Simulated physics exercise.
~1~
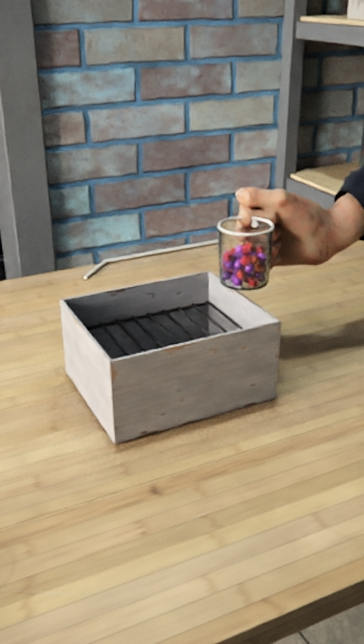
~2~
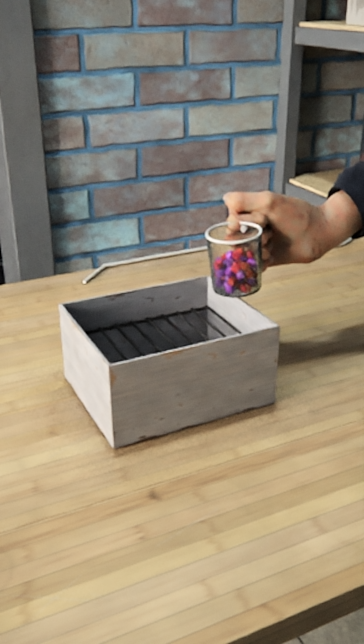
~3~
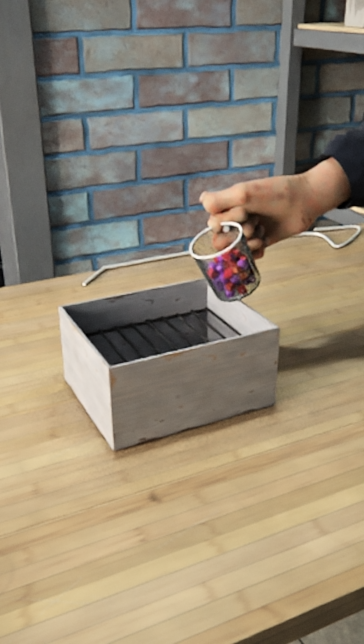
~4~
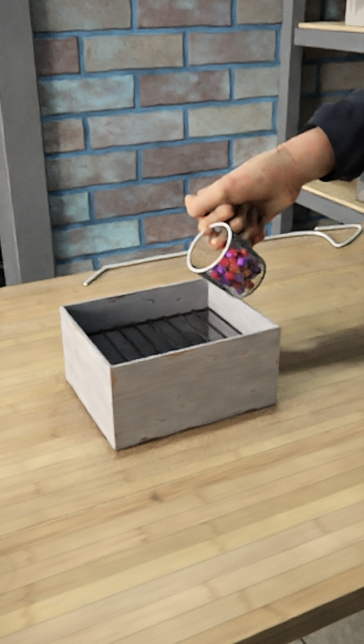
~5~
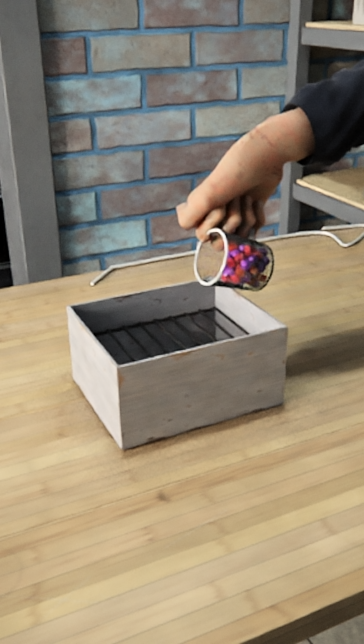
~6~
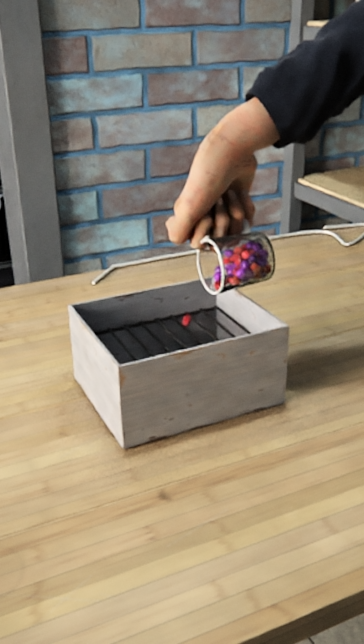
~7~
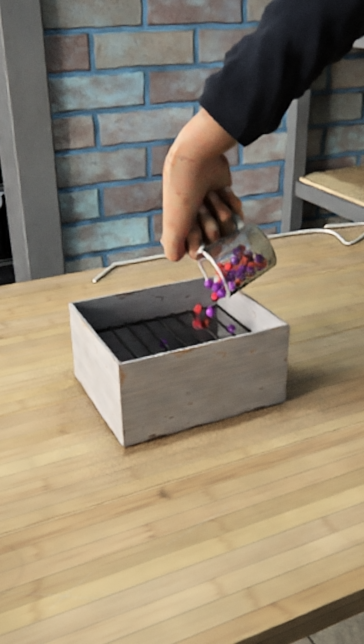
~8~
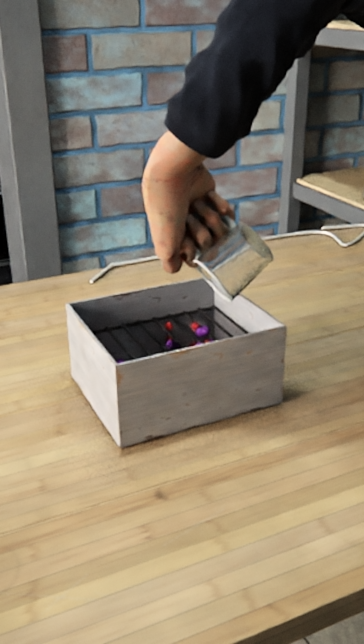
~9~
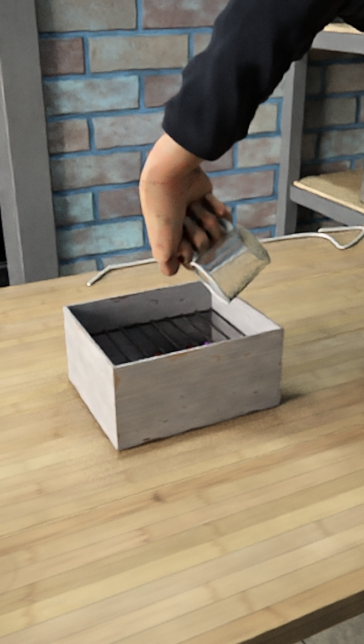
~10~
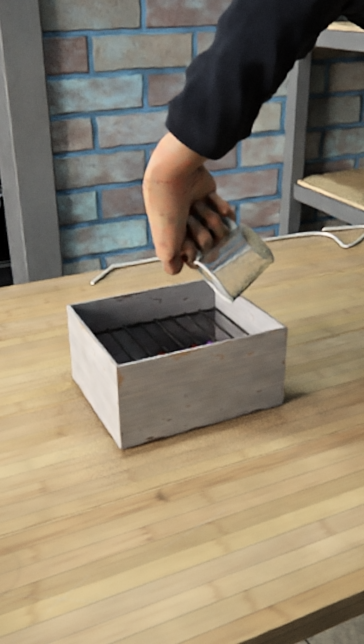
A hand holds a small clear cup of purple and red bits above the right side of an open, pale grey box on a light wooden table, seen from slightly above with a brick wall behind. Dark wires form a grille inside the box. The hand gradually tilts the cup leftward onto its side, and a first red bit drops out. More red and purple bits then tumble onto and through the grille as the cup tips further. The cup empties, and the last bits sink from view until both colours lie beneath the wires, while the hand keeps the upturned cup overhead.
